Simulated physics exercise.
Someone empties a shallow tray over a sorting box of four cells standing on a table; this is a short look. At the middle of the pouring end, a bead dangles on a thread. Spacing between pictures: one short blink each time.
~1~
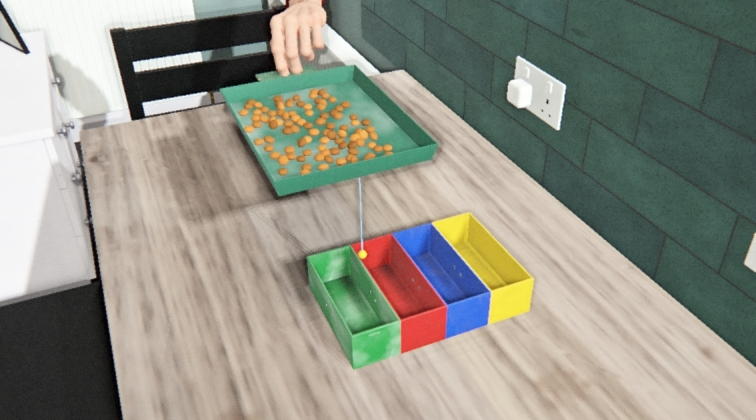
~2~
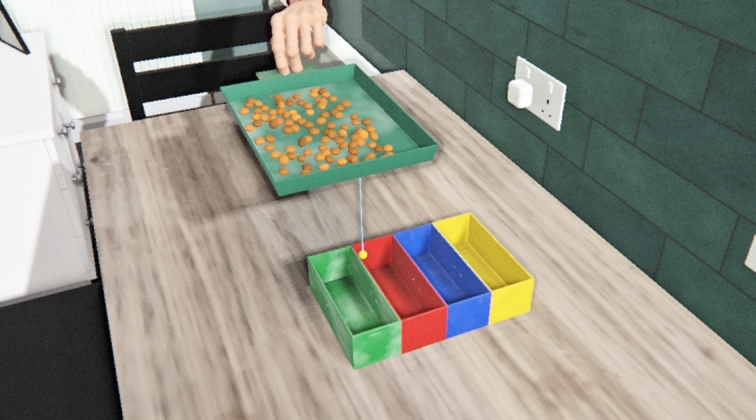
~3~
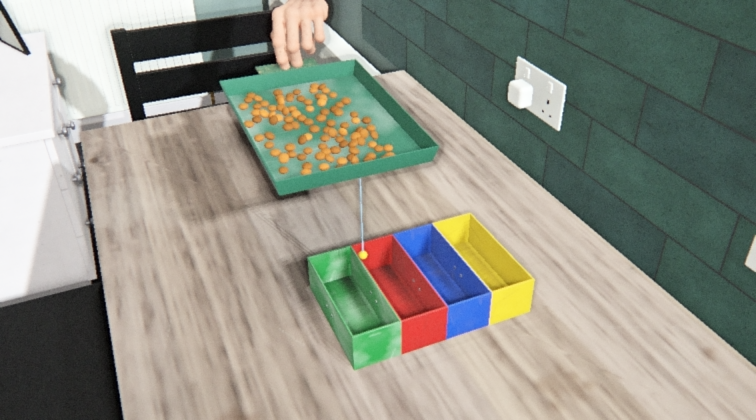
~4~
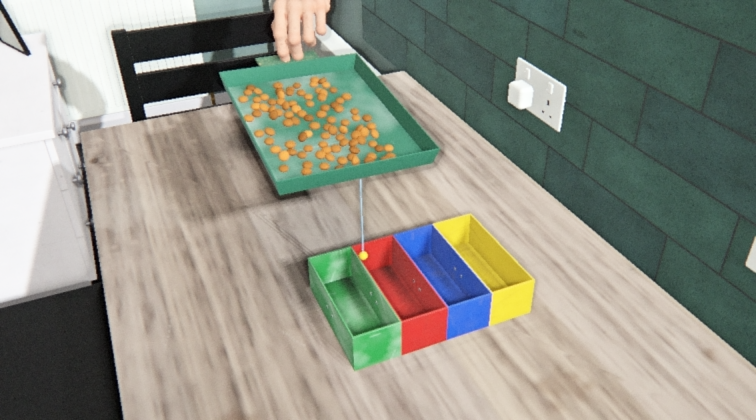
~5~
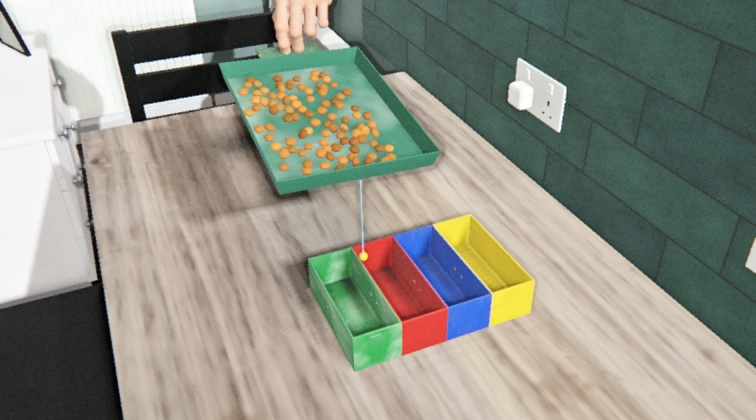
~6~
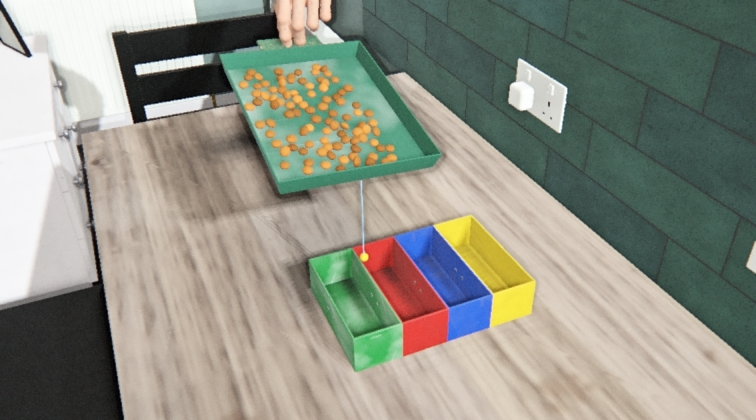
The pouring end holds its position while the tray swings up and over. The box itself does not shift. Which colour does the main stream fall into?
The blue cell.
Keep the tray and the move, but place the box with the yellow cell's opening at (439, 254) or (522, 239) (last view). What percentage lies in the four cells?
In order: 100 per cent and 90 per cent.
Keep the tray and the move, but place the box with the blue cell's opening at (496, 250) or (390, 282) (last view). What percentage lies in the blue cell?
That makes 0 per cent, followed by 20 per cent.
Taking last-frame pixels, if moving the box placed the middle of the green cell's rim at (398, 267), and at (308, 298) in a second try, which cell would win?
Position one: Red. Position two: The yellow one.
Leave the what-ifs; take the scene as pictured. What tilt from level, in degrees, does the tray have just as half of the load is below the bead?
That happens at close to 105 degrees.
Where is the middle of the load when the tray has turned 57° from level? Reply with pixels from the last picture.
Check around (389, 156) in the last picture.
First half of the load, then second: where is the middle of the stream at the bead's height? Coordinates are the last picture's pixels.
Around (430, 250), followed by around (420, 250).
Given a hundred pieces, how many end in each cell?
Approximate shares in per cent - green cell 0, red cell 30, blue cell 70, yellow cell 0.
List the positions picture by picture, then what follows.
The first frame shows corners of the pouring end at (277, 178) and (432, 143), level; middle of the load at (314, 132), bits of cat kibble; bead on its thread at (362, 254); green cell at (376, 342); red cell at (423, 327); blue cell at (468, 312); yellow cell at (511, 298).
The second frame shows corners of the pouring end at (278, 179) and (433, 143), level; middle of the load at (314, 132).
The third frame shows corners of the pouring end at (279, 178) and (433, 145), tipped barely, lowest at the right corner; middle of the load at (314, 129).
The fourth frame shows corners of the pouring end at (279, 178) and (434, 147), tipped a little, lowest at the right corner; middle of the load at (315, 126).
The fifth frame shows corners of the pouring end at (280, 178) and (435, 150), tipped a little, lowest at the right corner; middle of the load at (315, 122).
The sixth frame shows corners of the pouring end at (282, 178) and (436, 152), tipped a little, lowest at the right corner; middle of the load at (316, 119); green cell at (378, 345); red cell at (425, 329); blue cell at (470, 315); yellow cell at (513, 301).
Soon, tray tipped steeply; nearly all on the tray; a stray few falling or outside the box.
A while on, tray tipped right over; about two thirds on the tray; about a quarter in the blue cell; a small part in the red cell; a stray few in the green cell; a stray few in the yellow cell; a small part falling or outside the box.
Towards the end, tray tipped past a quarter turn; about two thirds in the blue cell; about a quarter in the red cell; a stray few in the green cell; a stray few in the yellow cell.
Finally, tray tipped past a quarter turn; about two thirds in the blue cell; about a quarter in the red cell; a stray few in the green cell; a stray few in the yellow cell.
